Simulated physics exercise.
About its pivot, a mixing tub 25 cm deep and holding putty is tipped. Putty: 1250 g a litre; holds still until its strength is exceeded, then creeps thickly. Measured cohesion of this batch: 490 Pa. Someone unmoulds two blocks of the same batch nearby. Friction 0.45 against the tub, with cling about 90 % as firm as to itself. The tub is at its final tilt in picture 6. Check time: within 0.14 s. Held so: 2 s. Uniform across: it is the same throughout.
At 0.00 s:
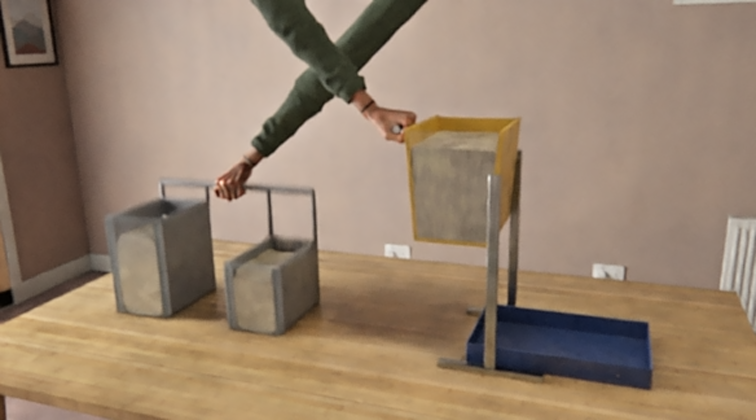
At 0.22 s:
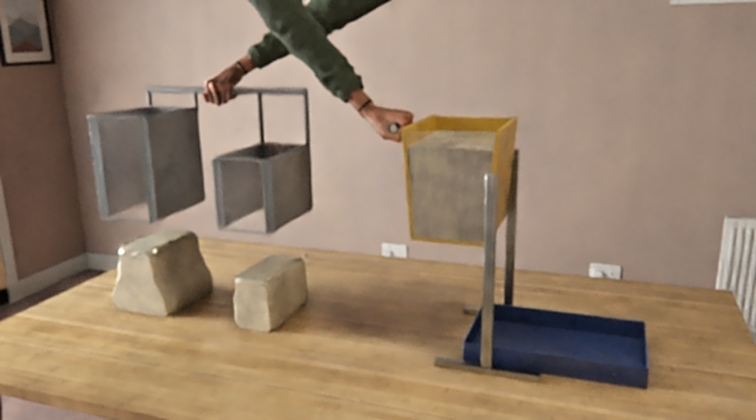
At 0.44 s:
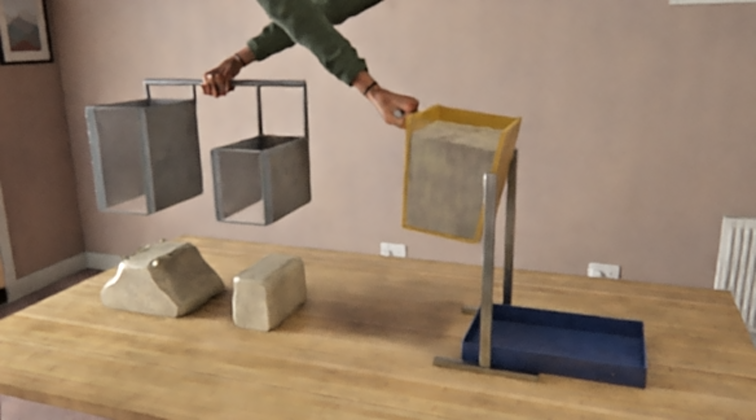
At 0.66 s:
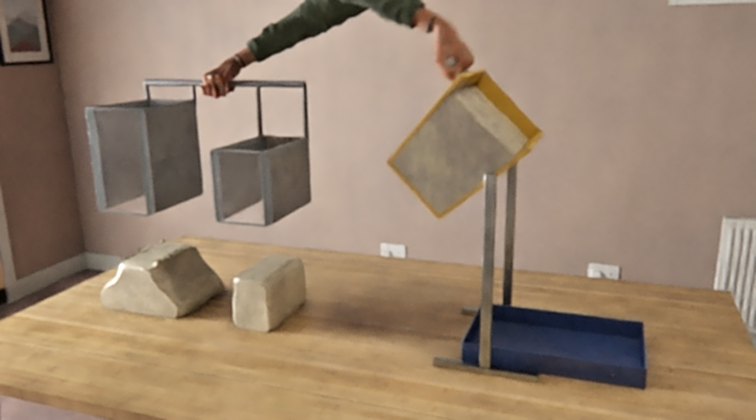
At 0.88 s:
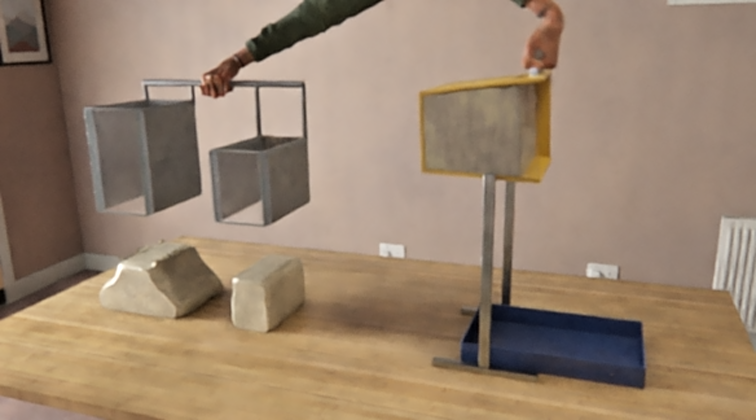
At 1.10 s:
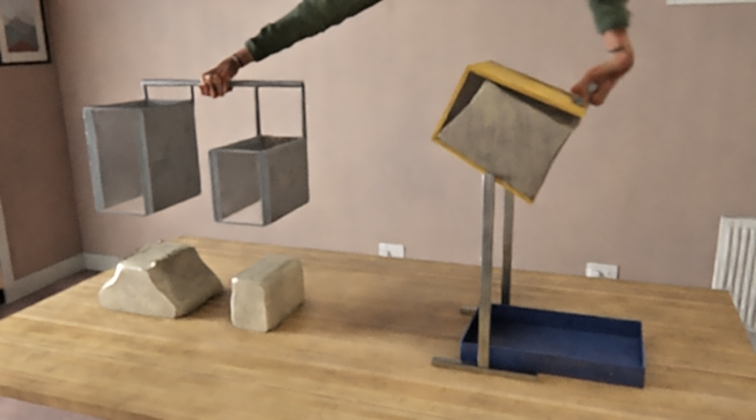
Two arms in dark green sleeves reach over a wooden table before a pinkish wall, seen from a fixed, slightly raised view, one lifting joined grey moulds off two pale blocks at left. The left block slumps and spreads while the smaller one keeps its shape. The other hand swings a yellow-rimmed tub of greyish putty clockwise on its metal stand, above a blue tray, past sideways, the putty shifting inside.
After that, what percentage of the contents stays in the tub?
0 %.
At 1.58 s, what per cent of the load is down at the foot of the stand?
I'd say close to 80 per cent of it.
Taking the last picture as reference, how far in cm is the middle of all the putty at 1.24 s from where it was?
I'd put the distance at about 10 centimetres.
After 1.24 s, the tub is at 116 degrees and holds 61 %.
After 1.41 s, the tub is at 116 degrees and holds 11 %.
After 1.58 s, the tub is at 116 degrees and holds 0 %.
After 1.75 s, the tub is at 116 degrees and holds 0 %.
After 3.10 s, at the end, the tub is at 116 degrees and holds 0 %.
